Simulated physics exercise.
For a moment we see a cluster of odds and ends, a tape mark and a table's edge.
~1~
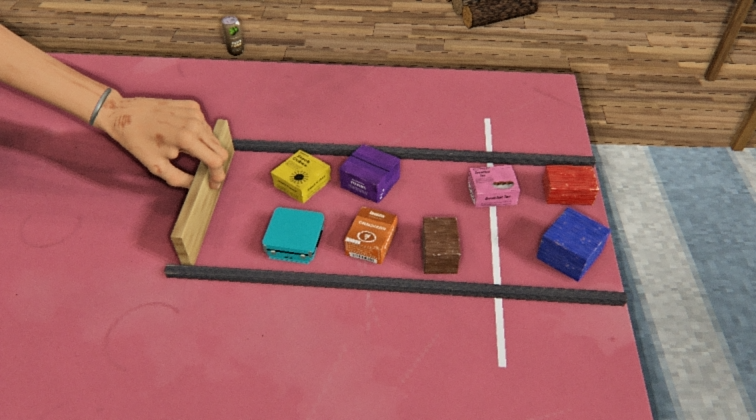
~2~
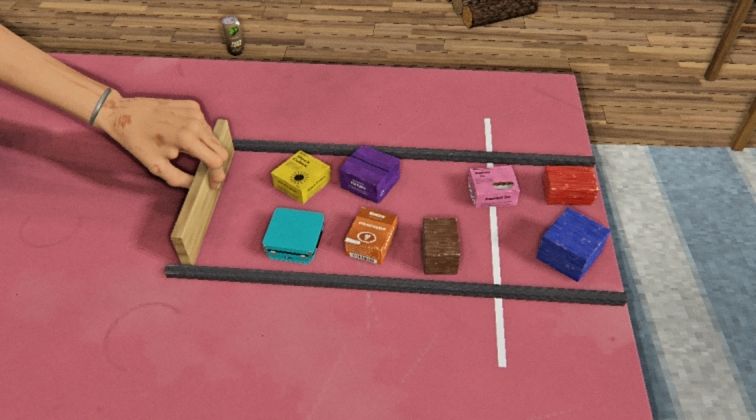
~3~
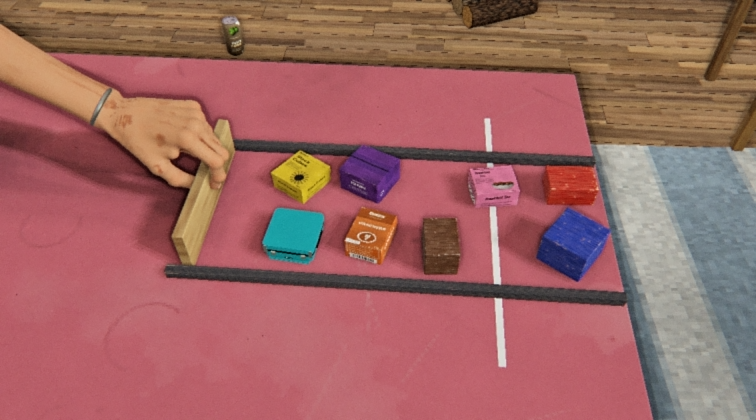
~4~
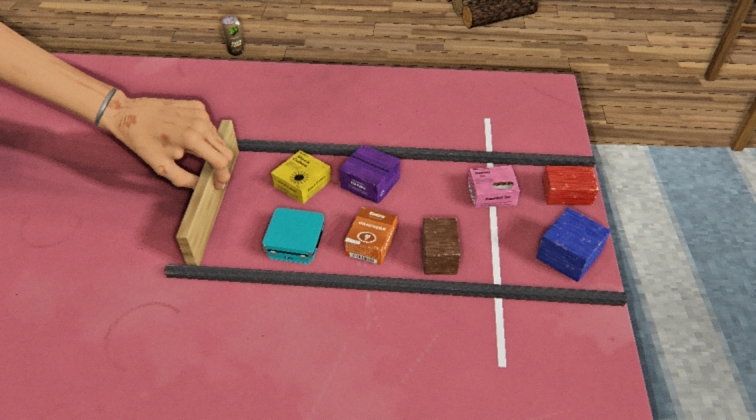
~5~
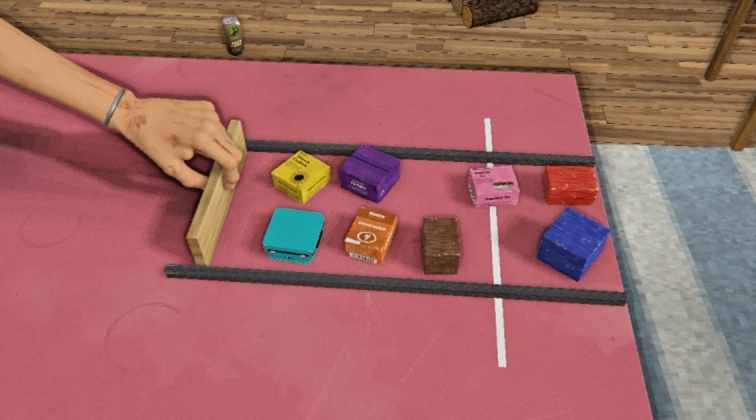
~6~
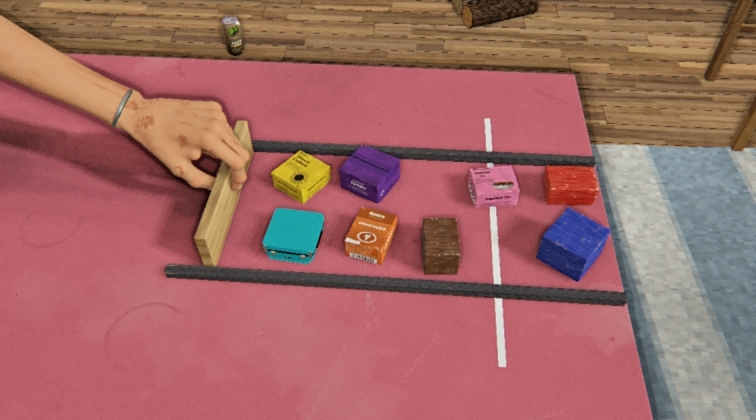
A hand slides a wooden board slightly right toward colourful boxes sitting between dark rails.
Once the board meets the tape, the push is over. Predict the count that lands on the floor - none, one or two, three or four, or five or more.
Missing: Below three, above nil.
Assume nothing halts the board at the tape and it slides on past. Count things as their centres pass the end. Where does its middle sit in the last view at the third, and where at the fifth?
The middle is near (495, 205) first and near (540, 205) after.
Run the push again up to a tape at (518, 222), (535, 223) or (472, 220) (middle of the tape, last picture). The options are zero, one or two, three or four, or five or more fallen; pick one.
Three to four; three or four; 1 or 2.
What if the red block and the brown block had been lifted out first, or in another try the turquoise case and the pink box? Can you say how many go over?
That gives 0 in the first case, then 0 in the second.
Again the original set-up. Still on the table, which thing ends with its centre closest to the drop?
It is the pink box.
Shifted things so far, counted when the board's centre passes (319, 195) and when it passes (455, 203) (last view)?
Counts: 4 and 8.
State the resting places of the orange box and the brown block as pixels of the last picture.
You'll find the first one at (568, 248) and the second at (609, 262).
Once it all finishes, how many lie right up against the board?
2 in contact.
Soon after, none off yet; red block at rest near (569, 186); blue block at rest near (573, 244); pink box at rest near (493, 187).
In the end, the number that fall off is one or two; gone, blue block and red block.
